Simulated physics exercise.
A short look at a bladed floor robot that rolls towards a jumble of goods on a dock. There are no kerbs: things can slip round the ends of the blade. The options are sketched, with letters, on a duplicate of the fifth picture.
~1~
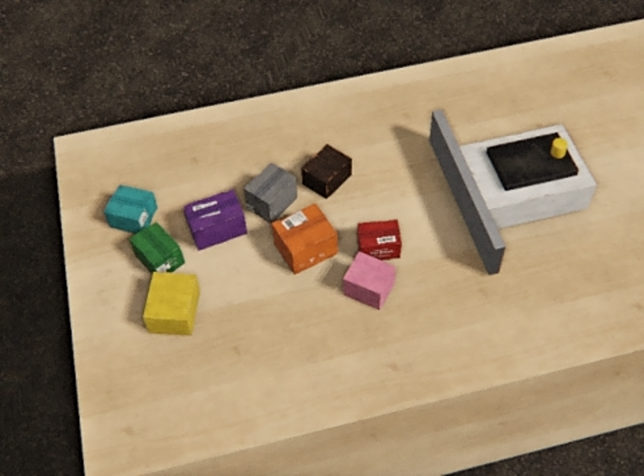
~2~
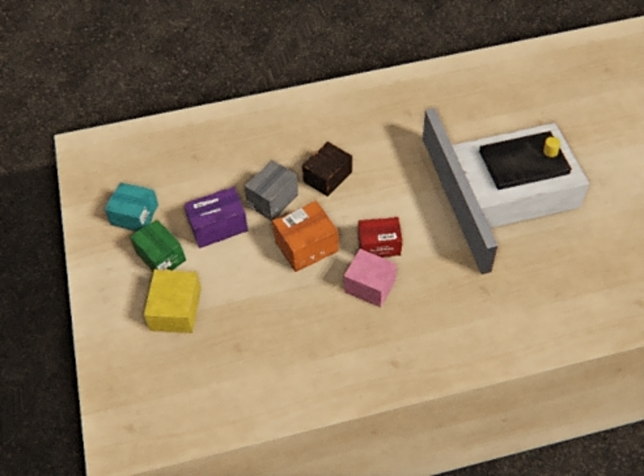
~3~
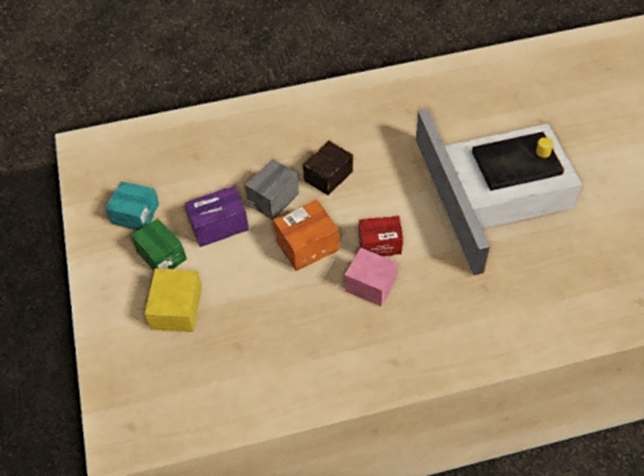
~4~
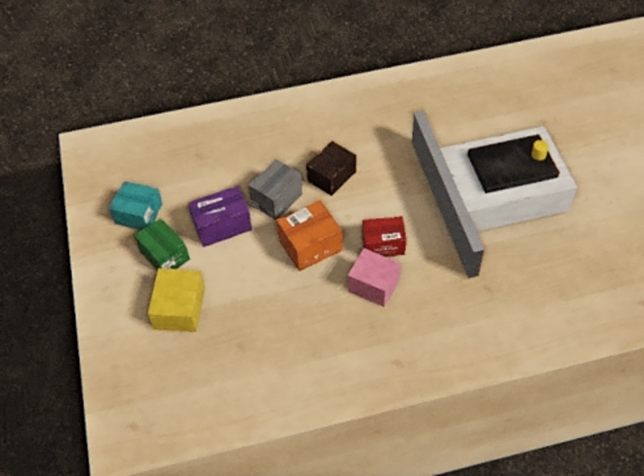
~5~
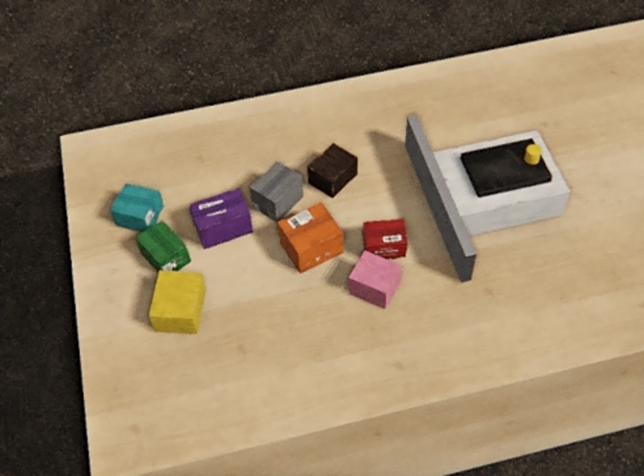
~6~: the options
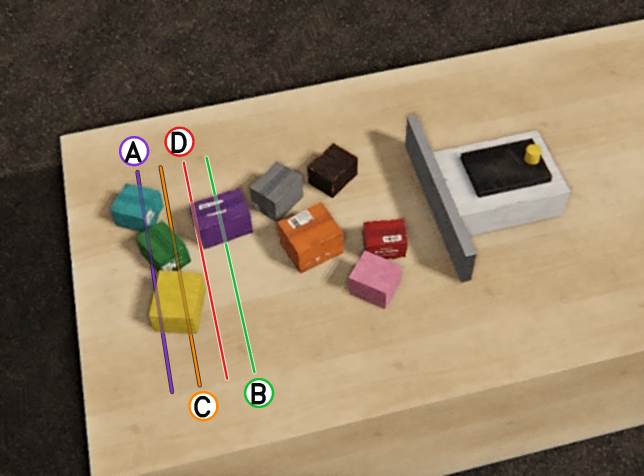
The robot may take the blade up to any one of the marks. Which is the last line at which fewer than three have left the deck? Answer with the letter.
At A, and not beyond.
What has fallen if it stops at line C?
It is the green parcel.
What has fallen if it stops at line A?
The green parcel goes over.
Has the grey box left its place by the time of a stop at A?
Yes.
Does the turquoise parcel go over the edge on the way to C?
By then, no.
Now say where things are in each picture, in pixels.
In the first picture, black crate (327, 171); yellow crate (173, 304); purple parcel (216, 220).
In the second picture, robot (519, 160); turquoise parcel (132, 208).
In the third picture, robot (512, 161); grey box (273, 189).
In the fourth picture, robot (507, 164); orange parcel (310, 235).
In the fifth picture, robot (500, 168); black crate (333, 170); yellow crate (179, 302); purple parcel (222, 218).
On the marked copy, A at (153, 272); B at (228, 255); C at (178, 266); D at (203, 261).
Taking A. A third of the way, robot (400, 189); pink crate (327, 295); black crate (292, 174).
Two thirds of the way, robot (296, 212); green parcel (111, 286); purple parcel (143, 255).
When it is over, robot (215, 229); green parcel over the edge; purple parcel (85, 263); one fallen.
As for the rest, B is within the limit but short; C is within the limit but short; D is within the limit but short.
